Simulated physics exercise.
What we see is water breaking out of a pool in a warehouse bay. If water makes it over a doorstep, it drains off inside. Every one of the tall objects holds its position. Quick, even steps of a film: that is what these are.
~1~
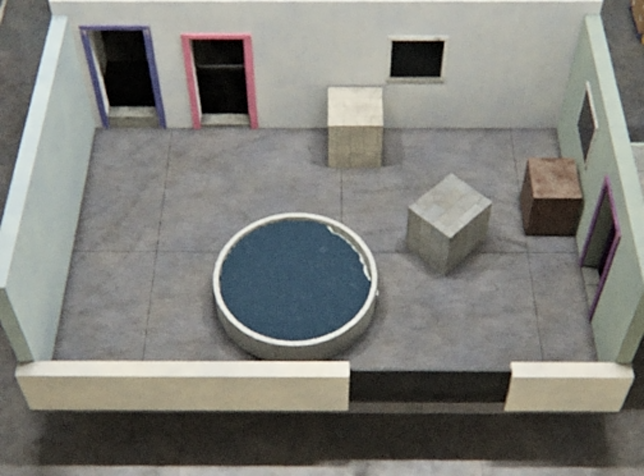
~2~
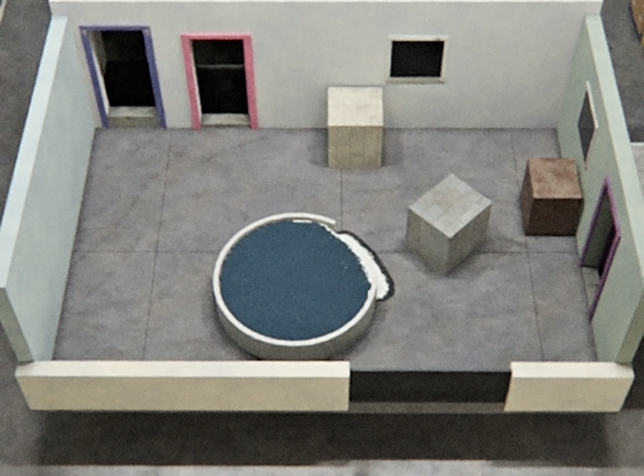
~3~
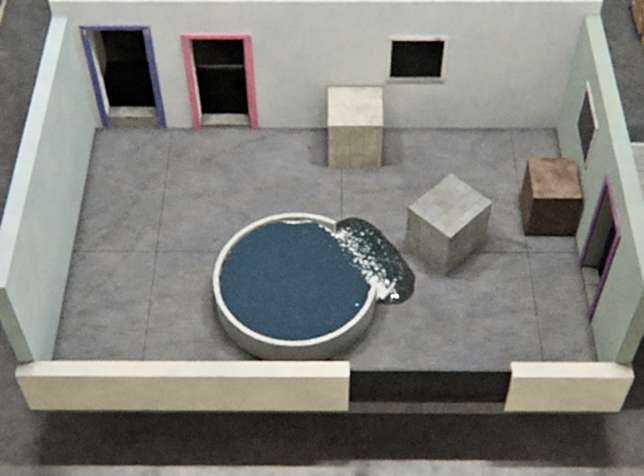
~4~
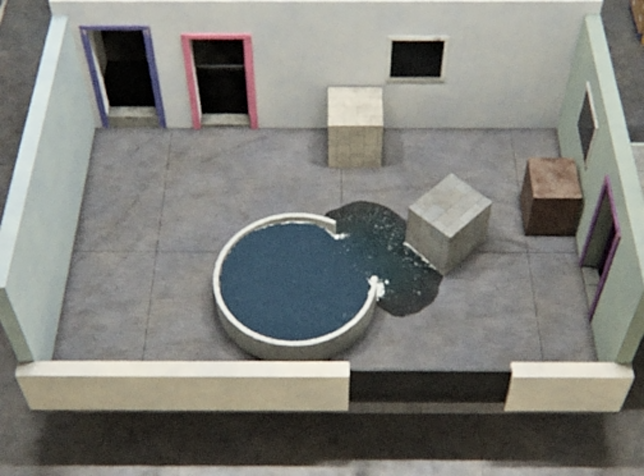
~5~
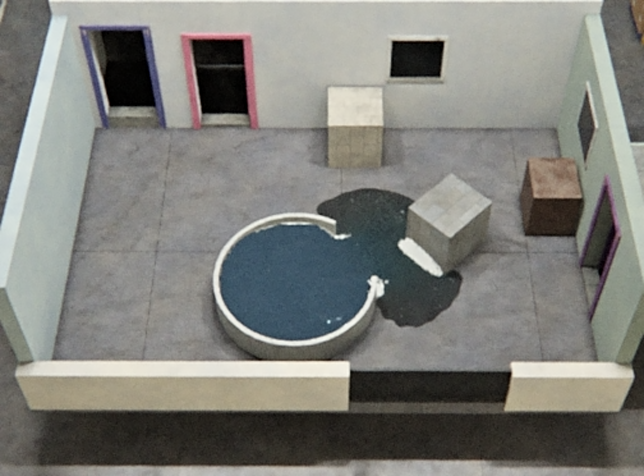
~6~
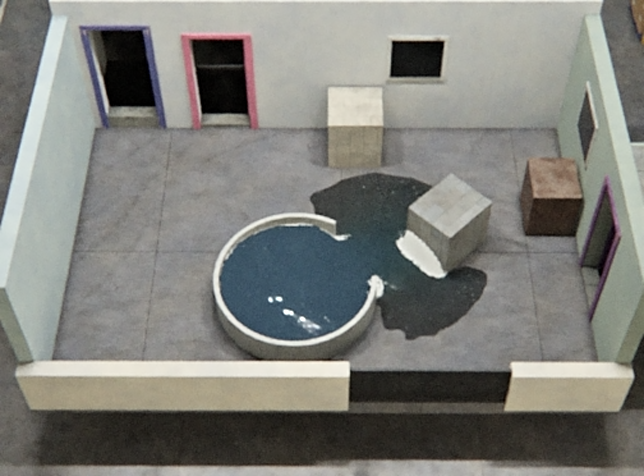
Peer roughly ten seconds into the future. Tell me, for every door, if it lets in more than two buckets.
Result: Pink door: Up to two buckets; purple door: Above two buckets; blue door: Up to two buckets.
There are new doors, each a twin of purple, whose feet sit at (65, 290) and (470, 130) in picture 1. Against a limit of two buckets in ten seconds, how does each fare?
Well, one comes out lower, the other comes out higher.
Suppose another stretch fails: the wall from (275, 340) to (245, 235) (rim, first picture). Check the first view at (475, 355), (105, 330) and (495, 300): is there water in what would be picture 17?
So that's left bare for the first, waterlogged for the second and left bare for the third.
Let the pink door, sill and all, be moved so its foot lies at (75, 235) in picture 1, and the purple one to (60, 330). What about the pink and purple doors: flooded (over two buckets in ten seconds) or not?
The pink door falls short, and the purple door falls short.
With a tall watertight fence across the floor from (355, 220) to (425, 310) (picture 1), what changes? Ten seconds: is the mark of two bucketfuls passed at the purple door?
Honestly, the purple door door misses the limit.
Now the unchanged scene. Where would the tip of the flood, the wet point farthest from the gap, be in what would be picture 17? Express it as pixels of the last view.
The farthest point of the front sits at (552, 131).
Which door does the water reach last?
That would be the blue one.
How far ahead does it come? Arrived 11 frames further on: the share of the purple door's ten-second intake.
Approximately 0 in a hundred, I reckon.
A moment on, water covers 20 % of the floor; the pink door not reached, the purple door not reached, the blue door not reached.
Next, water covers 35 % of the floor; the pink door not reached, the purple door wet at the sill, nothing in, the blue door not reached.
Then, water covers 40 % of the floor; the pink door not reached, the purple door under two buckets in, the blue door not reached.
Later, water covers 55 % of the floor; the pink door wet at the sill, nothing in, the purple door over two buckets in, the blue door not reached.
In the end, water covers 85 % of the floor; the pink door wet at the sill, nothing in, the purple door over two buckets in, the blue door wet at the sill, nothing in.
